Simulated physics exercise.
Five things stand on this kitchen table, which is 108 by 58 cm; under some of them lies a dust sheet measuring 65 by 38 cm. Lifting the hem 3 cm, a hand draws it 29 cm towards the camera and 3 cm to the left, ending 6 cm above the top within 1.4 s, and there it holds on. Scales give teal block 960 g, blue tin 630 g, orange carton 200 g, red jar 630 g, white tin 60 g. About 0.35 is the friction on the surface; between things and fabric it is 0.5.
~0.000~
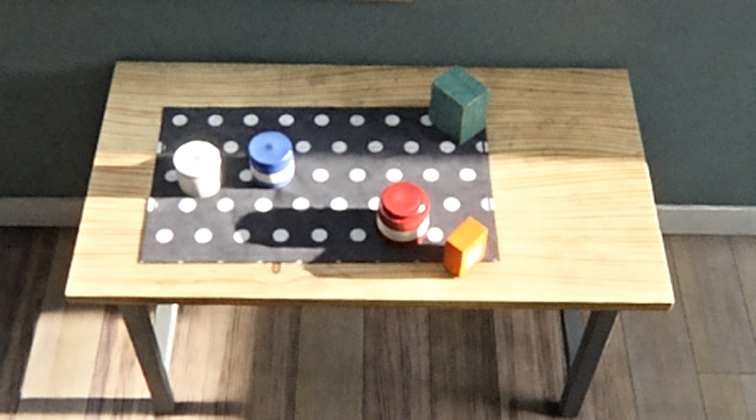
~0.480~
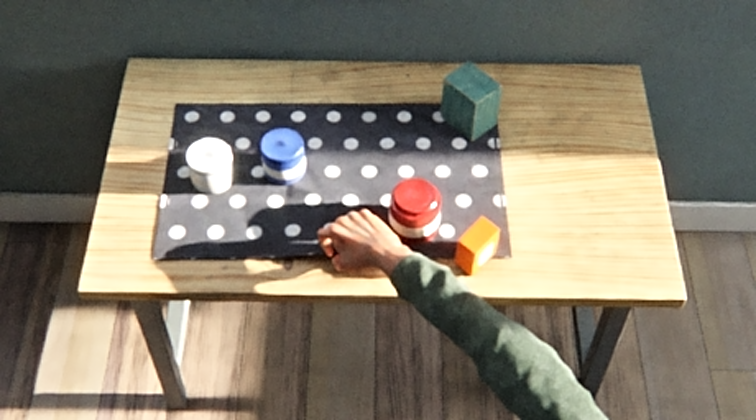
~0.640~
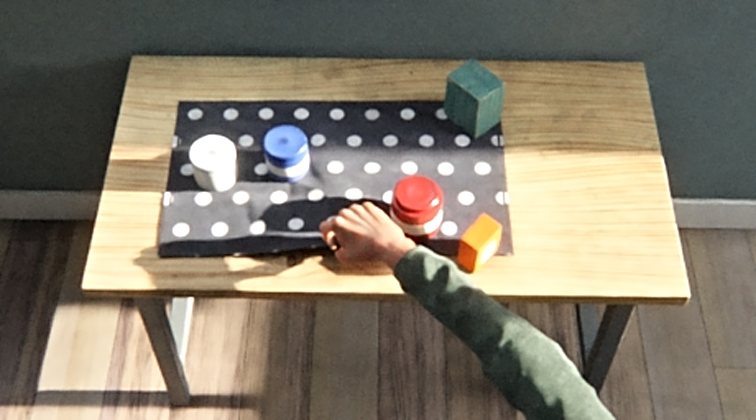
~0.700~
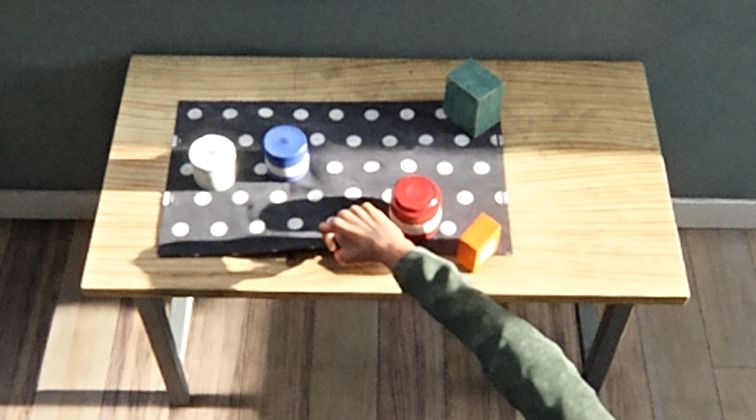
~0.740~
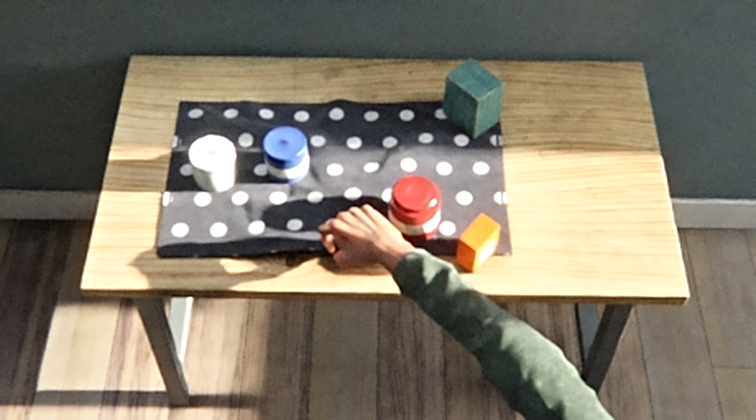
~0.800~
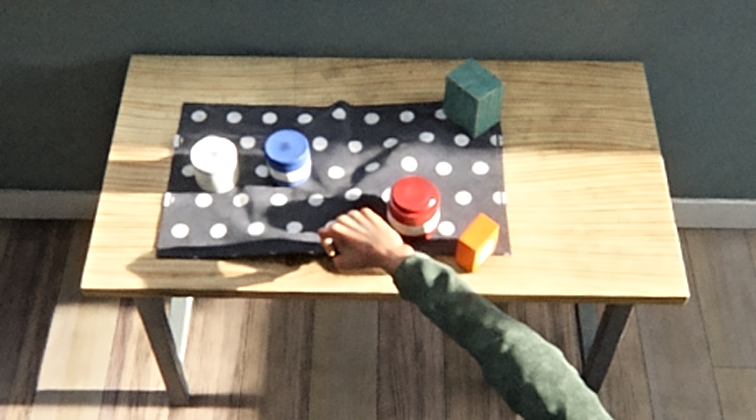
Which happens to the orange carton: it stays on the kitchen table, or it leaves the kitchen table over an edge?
It will come off the surface.
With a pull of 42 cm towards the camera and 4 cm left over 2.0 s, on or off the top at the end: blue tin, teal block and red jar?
Outcome: Blue tin leaves the top; teal block is still there; red jar leaves the top.
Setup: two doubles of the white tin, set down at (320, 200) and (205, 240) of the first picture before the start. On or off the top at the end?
The first one tips off, and the other tips off.
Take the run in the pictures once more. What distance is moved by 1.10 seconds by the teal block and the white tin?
The teal block is about 6 cm off and the white tin about 6 cm.
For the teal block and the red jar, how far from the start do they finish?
Measured: Teal block shifted 25 cm, red jar over the edge.
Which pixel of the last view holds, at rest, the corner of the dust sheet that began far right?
(425, 185) or thereabouts.
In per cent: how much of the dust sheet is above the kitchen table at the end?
I'd say close to 40 per cent of it.
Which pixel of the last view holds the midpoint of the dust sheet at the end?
Close to (291, 289) in pixels.
After 1.1 s, 100 % of the dust sheet is still over the top; orange carton 5 cm off its start, blue tin 8 cm off its start, red jar 7 cm off its start.
After 1.4 s, 80 % of the dust sheet is still over the top; orange carton 11 cm off its start, blue tin 18 cm off its start, red jar 16 cm off its start.
After 1.7 s, 60 % of the dust sheet is still over the top; orange carton over the edge, red jar over the edge, blue tin 29 cm off its start at (290, 269).
After 2.0 s, 50 % of the dust sheet is still over the top; orange carton over the edge, blue tin lifted 4 cm, red jar over the edge.
After 3.6 s, 40 % of the dust sheet is still over the top; orange carton over the edge, blue tin over the edge, white tin over the edge, red jar over the edge.
